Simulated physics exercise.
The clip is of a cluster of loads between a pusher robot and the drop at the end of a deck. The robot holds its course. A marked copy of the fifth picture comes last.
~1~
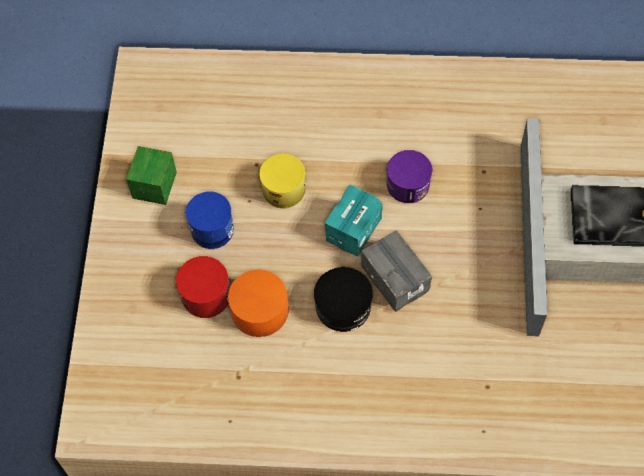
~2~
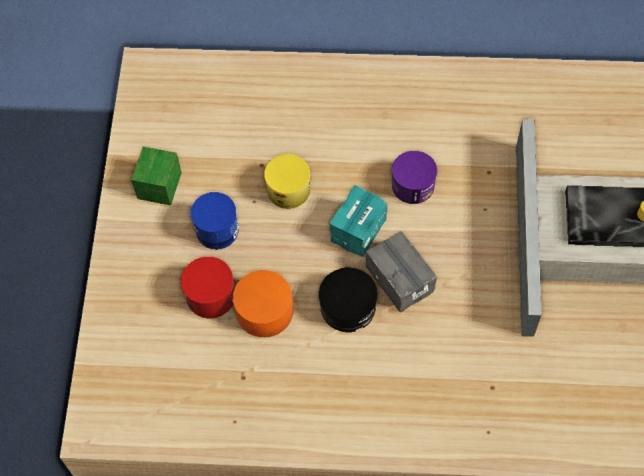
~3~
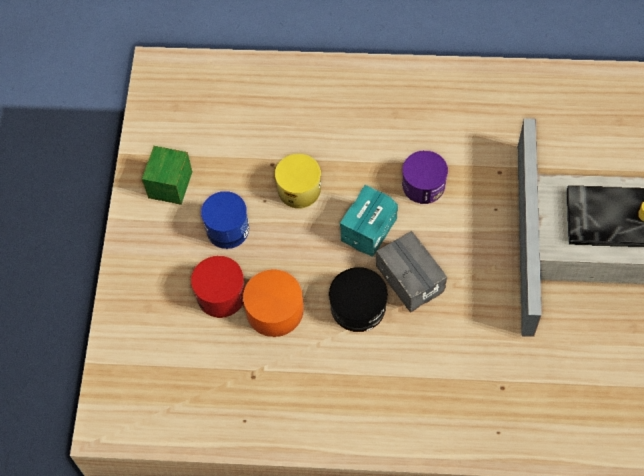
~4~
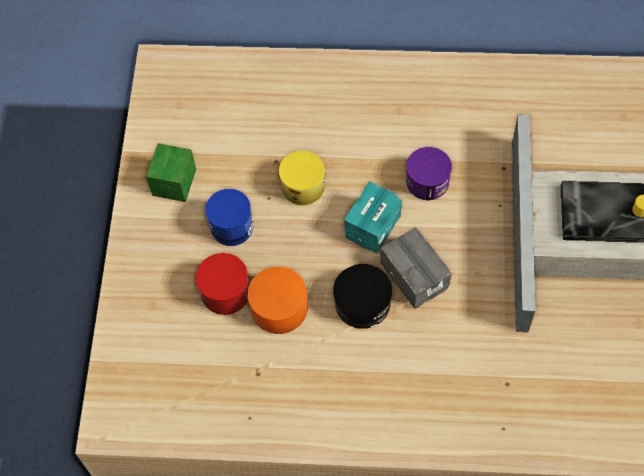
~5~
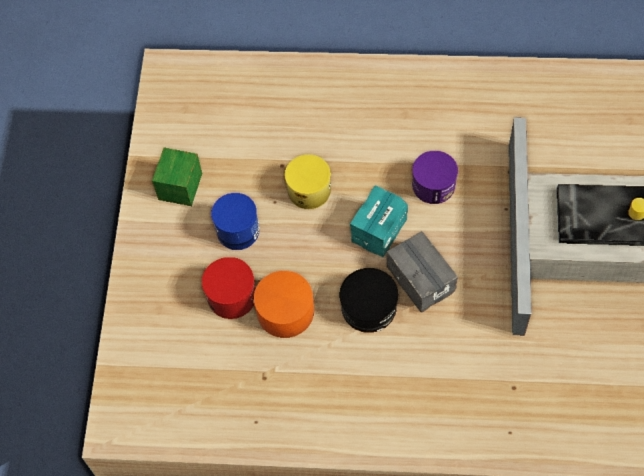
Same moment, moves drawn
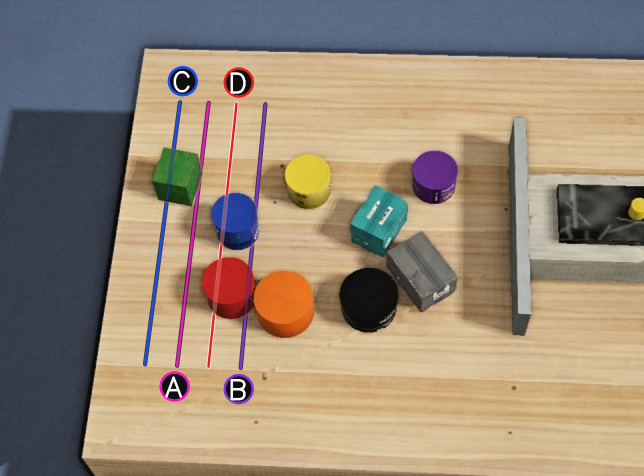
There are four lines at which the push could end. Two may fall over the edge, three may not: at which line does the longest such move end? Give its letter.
Up to line A.
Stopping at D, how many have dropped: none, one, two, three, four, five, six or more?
In all, none.
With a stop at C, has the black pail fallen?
No.
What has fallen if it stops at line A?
The green crate goes over.
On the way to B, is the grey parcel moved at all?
Yes.
On the marked copy, A at (194, 227); B at (254, 229); C at (164, 226); D at (223, 228).
Taking A. A third of the way, robot (475, 210); red pail (222, 286); orange canister (271, 309).
Two thirds of the way, robot (357, 206); red pail (183, 275); orange canister (187, 325).
When it is over, robot (265, 204); green crate over the edge; orange canister (104, 344); one fallen.
As for the rest, B is within the limit but short; C drops five; D is within the limit but short.
